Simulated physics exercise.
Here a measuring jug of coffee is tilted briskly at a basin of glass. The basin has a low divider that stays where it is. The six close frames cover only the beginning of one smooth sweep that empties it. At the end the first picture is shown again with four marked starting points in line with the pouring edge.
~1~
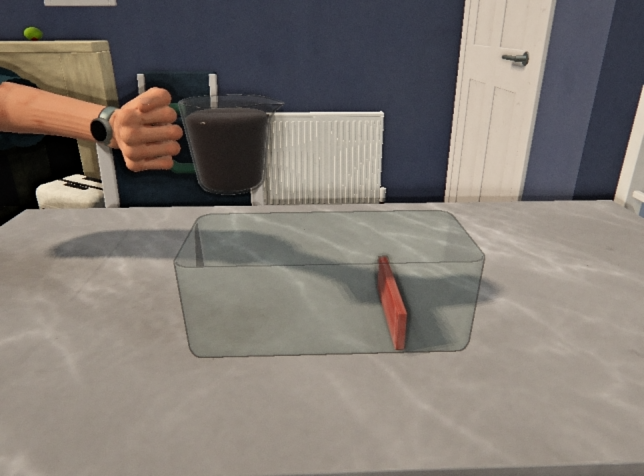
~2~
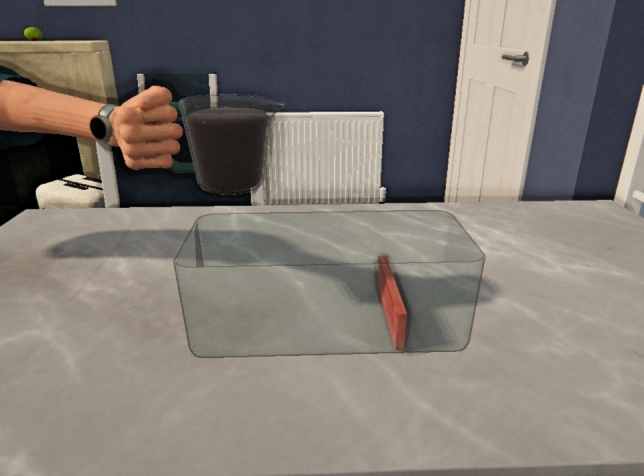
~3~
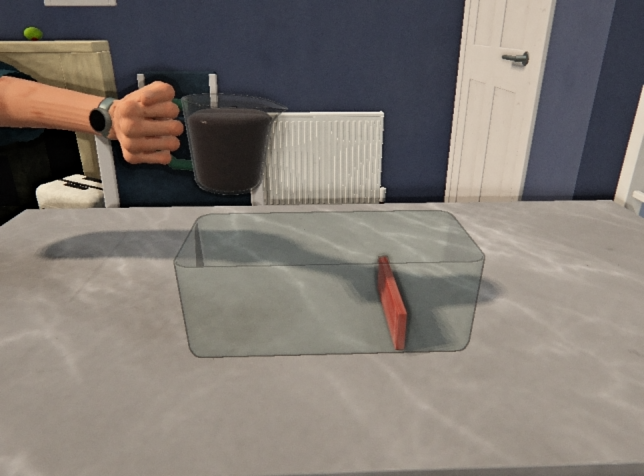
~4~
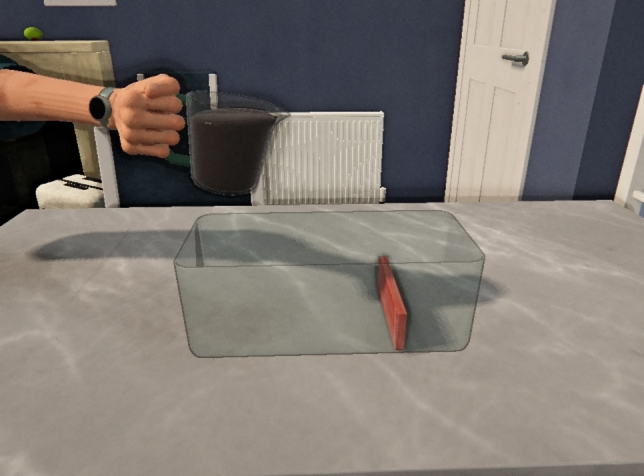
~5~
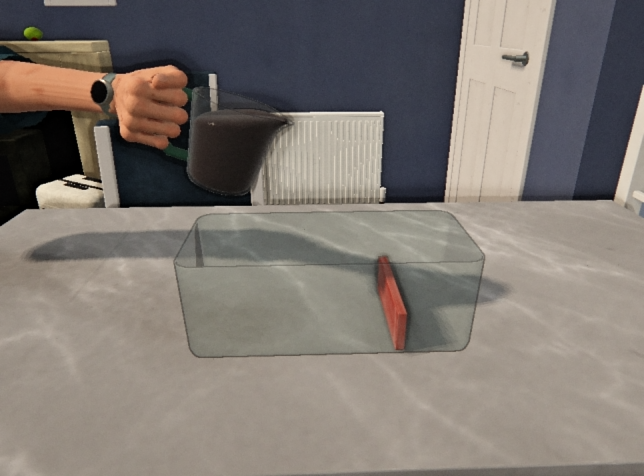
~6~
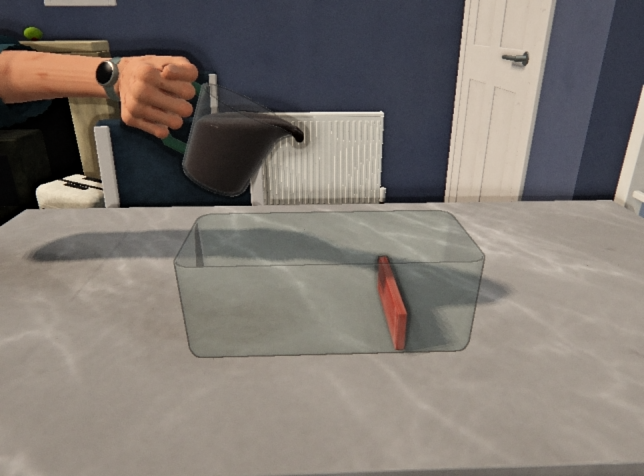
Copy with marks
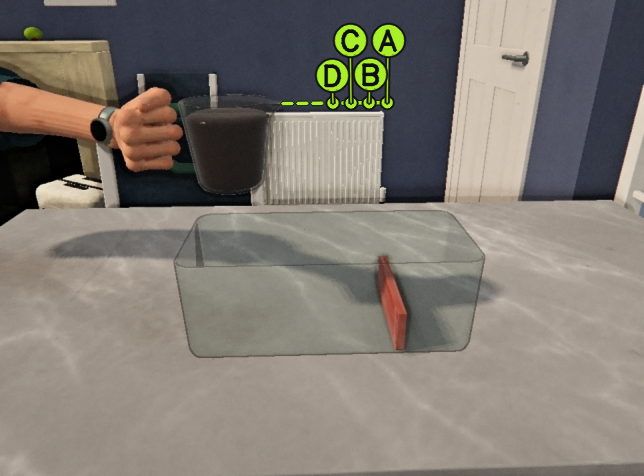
On a grey marble tabletop, a hand tilting a jug of dark coffee rightward above a glass basin, liquid just passing the lip.
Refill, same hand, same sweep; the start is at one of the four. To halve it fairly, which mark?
C is best.
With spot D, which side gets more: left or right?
More ends on the left.
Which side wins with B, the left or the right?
The right one.
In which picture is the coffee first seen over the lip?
In picture 6.
On the marked copy, A at (387, 102); B at (369, 102); C at (351, 102); D at (332, 103).
With A, about 13 % ends left of the wall and 85 % right of it.
With B, about 24 % ends left of the wall and 75 % right of it.
With C, about 51 % ends left of the wall and 48 % right of it.
With D, about 84 % ends left of the wall and 15 % right of it.
